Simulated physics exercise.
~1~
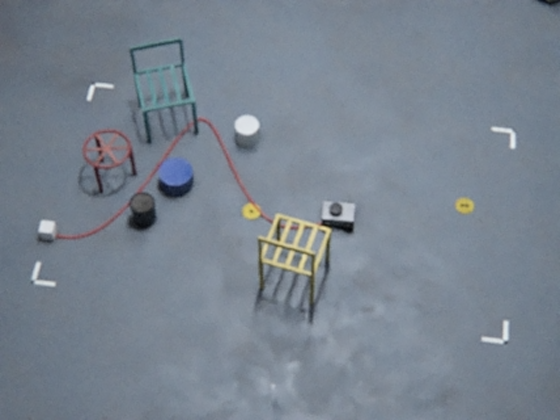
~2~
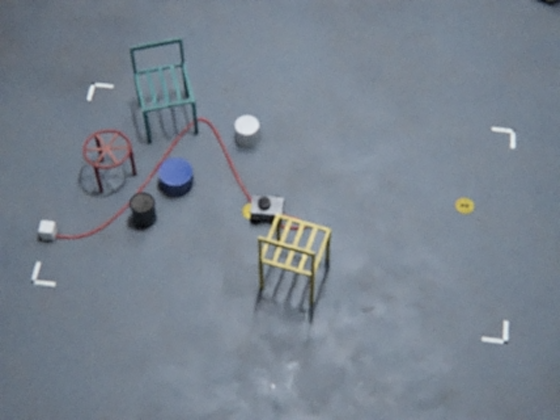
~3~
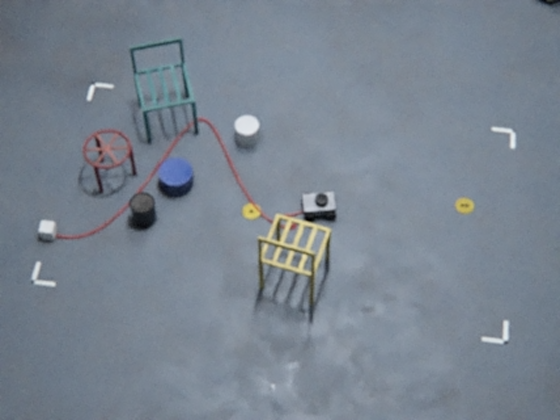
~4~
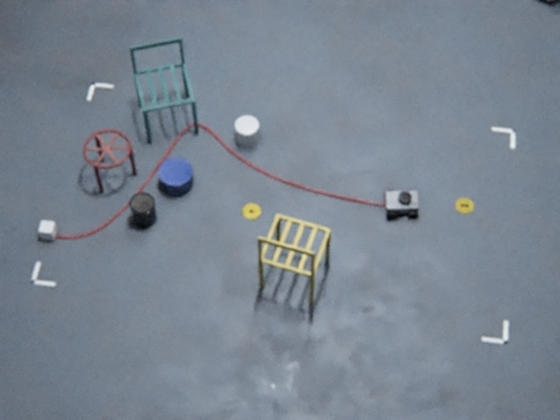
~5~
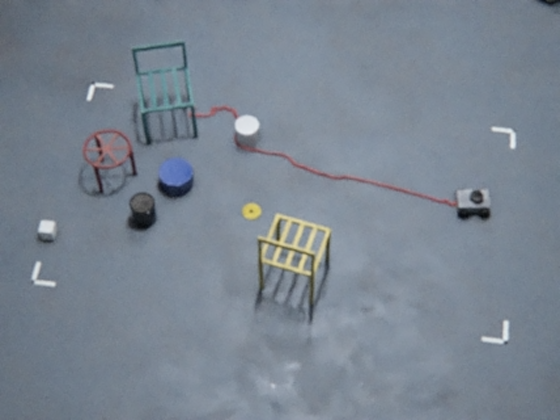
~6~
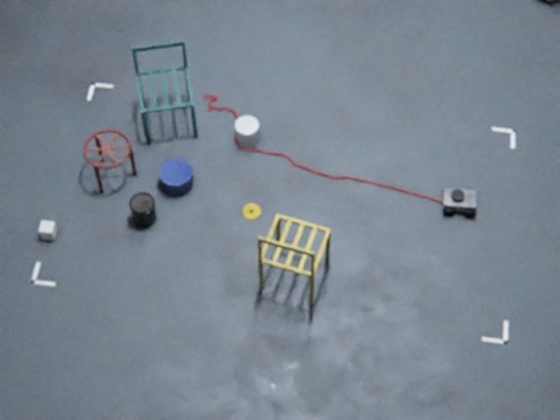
A teal chair and a yellow chair stood among a stool and tubs as a little cart on a red lead rolled left to one yellow mark, then right to the other, pulling the plug out and ending there with the lead bent around the white tub.
